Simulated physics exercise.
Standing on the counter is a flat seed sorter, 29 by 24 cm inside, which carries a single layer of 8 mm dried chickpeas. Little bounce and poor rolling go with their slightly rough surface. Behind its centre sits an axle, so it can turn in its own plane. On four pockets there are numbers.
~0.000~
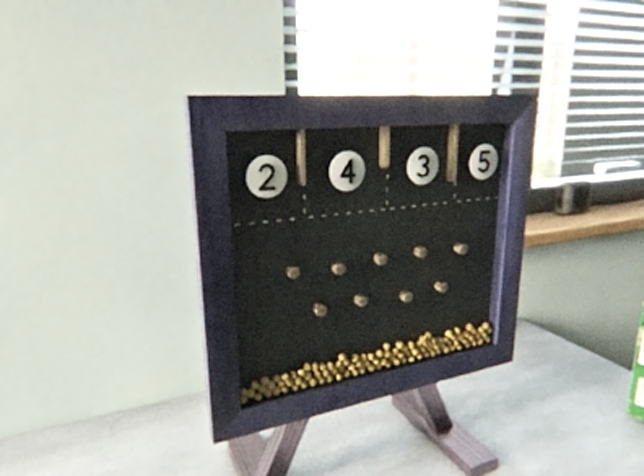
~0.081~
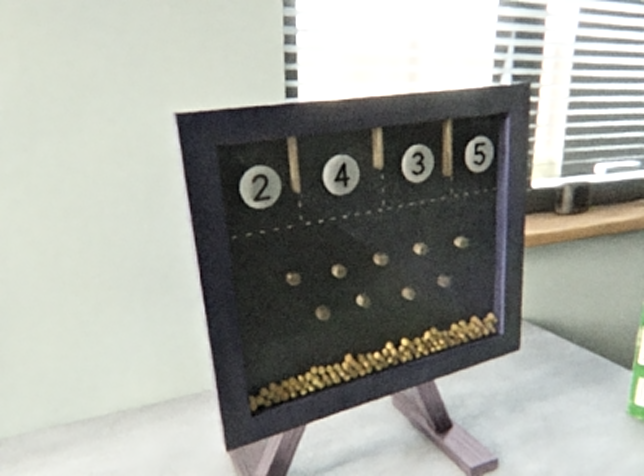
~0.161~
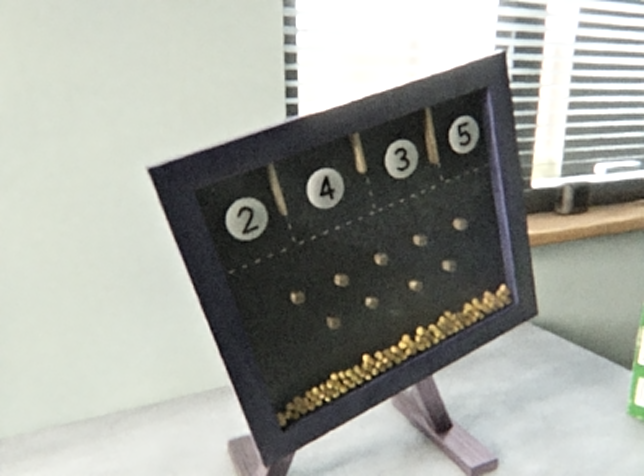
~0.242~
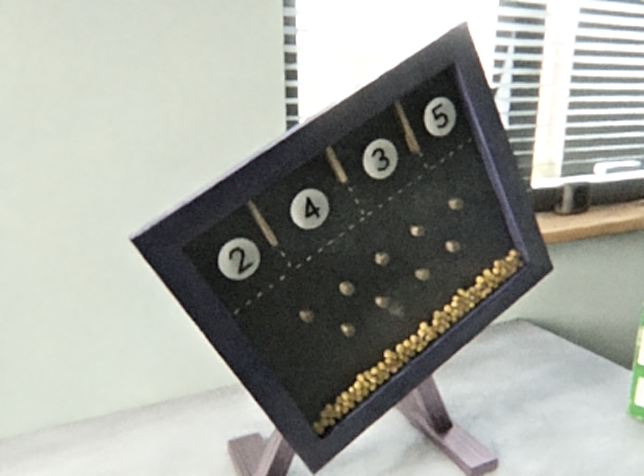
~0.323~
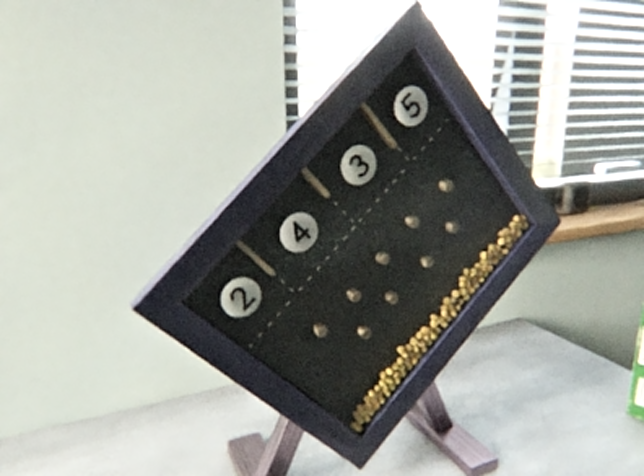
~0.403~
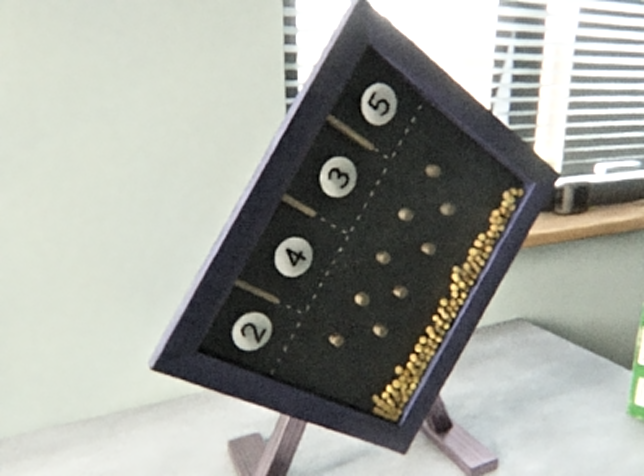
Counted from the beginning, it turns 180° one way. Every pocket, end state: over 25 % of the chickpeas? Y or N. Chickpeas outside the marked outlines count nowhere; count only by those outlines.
No. 2: Y; 3: N; 4: N; 5: N.
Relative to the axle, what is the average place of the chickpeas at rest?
Some 10 cm right and 8 cm below.
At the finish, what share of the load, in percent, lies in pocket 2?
About 70 %.
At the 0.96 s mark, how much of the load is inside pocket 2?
Close to 55 % of the load.
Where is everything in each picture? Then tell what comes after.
The first frame shows level; about 100 chickpeas; chickpeas centred (383, 358); top one (429, 336); no. 2 (267, 177), no. 3 (423, 166), no. 4 (347, 171), no. 5 (484, 162).
The second frame shows turned 4° anticlockwise; chickpeas centred (390, 356); top one (475, 320); 9 fixed pegs, one at (323, 313).
The third frame shows turned 16° anticlockwise; chickpeas centred (407, 348); top one (504, 289); wall ends (283, 212), (362, 170), (434, 161).
The fourth frame shows turned 29° anticlockwise; chickpeas centred (427, 334); top one (513, 253).
The fifth frame shows turned 43° anticlockwise; chickpeas centred (441, 319); top one (517, 219).
The sixth frame shows turned 57° anticlockwise; chickpeas centred (445, 313); top one (513, 192); no. 2 (252, 331), no. 3 (339, 177), no. 4 (294, 257), no. 5 (379, 104).
After 0.68 s, it stands 104° anticlockwise; the chickpeas' middle is 8 cm right of and 9 cm below the centre; no. 2, 5 %.
After 0.96 s, it stands 152° anticlockwise; the chickpeas' middle is 9 cm right of and 10 cm below the centre; no. 2, 55 %.
After 1.19 s, it stands 180° anticlockwise; the chickpeas' middle is 12 cm right of and 7 cm below the centre; no. 2, 70 %, no. 4, 5 %.
At rest by 2.2 s, it stands 180° anticlockwise; no. 2, 70 %, no. 3, 0 %, no. 4, 20 %, no. 5, 0 %, elsewhere 10 %.
